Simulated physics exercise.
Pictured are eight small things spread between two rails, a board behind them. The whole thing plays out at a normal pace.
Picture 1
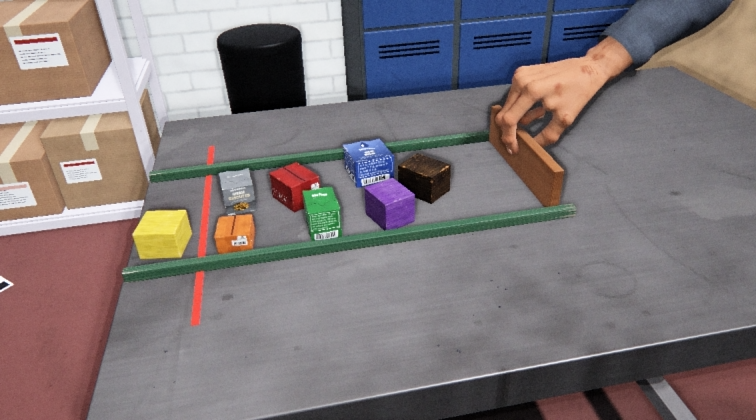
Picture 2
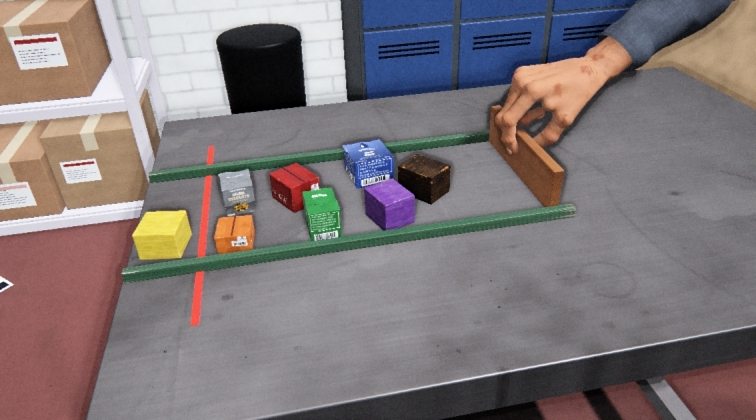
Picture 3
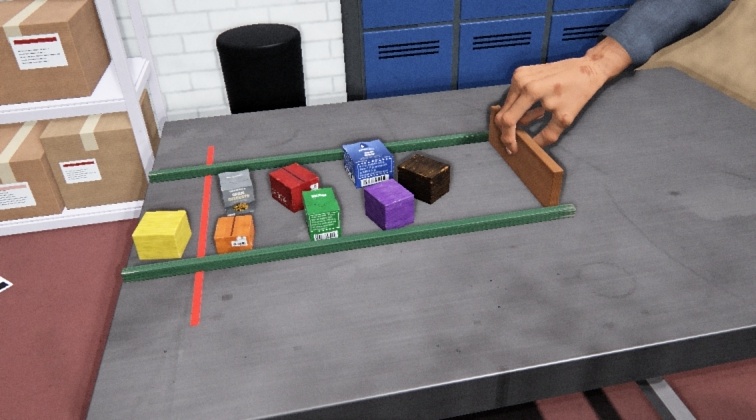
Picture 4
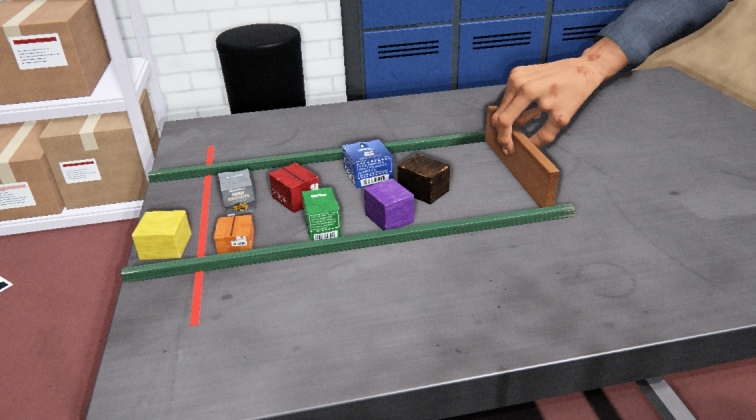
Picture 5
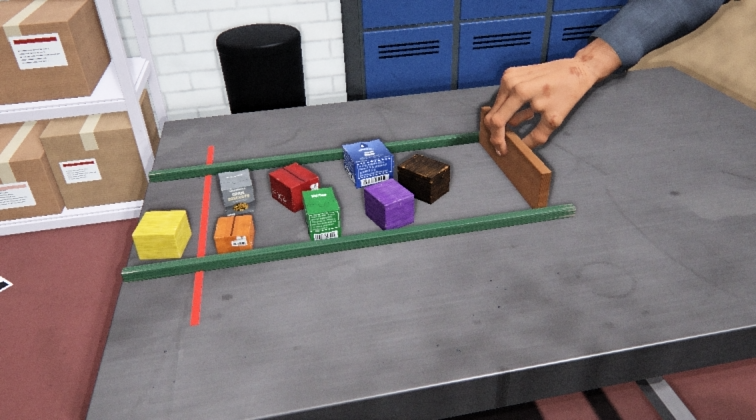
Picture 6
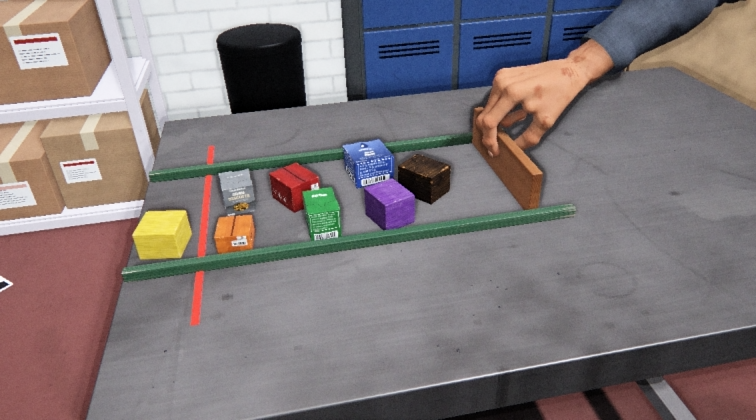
A hand in a blue sleeve slides an upright wooden board slightly leftward across a grey tabletop, seen from above at an angle in a room with blue lockers and shelved cartons. Between two green rails sit a yellow block beyond a red line at left, then orange, grey, red, green, blue, purple and black items. Only the hand and board move; the items and camera stay still.
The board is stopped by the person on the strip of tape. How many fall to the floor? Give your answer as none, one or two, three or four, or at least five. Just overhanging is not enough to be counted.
The count is three or four.
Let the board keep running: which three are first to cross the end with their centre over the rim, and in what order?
Ranked earliest first, the yellow block comes before the grey box, which comes before the orange box.
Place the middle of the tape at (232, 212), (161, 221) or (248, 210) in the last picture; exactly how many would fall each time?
Per try in turn: 1, 5, 1.
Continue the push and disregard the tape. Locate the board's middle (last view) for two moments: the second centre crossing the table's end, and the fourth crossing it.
The middle is near (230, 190) first and near (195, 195) after.
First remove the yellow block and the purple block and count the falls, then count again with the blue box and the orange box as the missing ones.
First 1, second 2.
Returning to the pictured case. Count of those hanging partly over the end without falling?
The number overhanging is 1.
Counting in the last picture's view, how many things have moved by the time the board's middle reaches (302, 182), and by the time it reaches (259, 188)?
7, then 8.
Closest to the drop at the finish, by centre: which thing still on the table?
Result - the red box.
A little later, none off yet; yellow block at rest near (163, 235); orange box at rest near (235, 235); grey box at rest near (238, 192).
Next, none off yet; yellow block at rest near (163, 235); orange box shifted a little near (215, 239); grey box shifted about its own width near (206, 198).
When it is over, the number that fall off is three or four; down, grey box, orange box and yellow block.
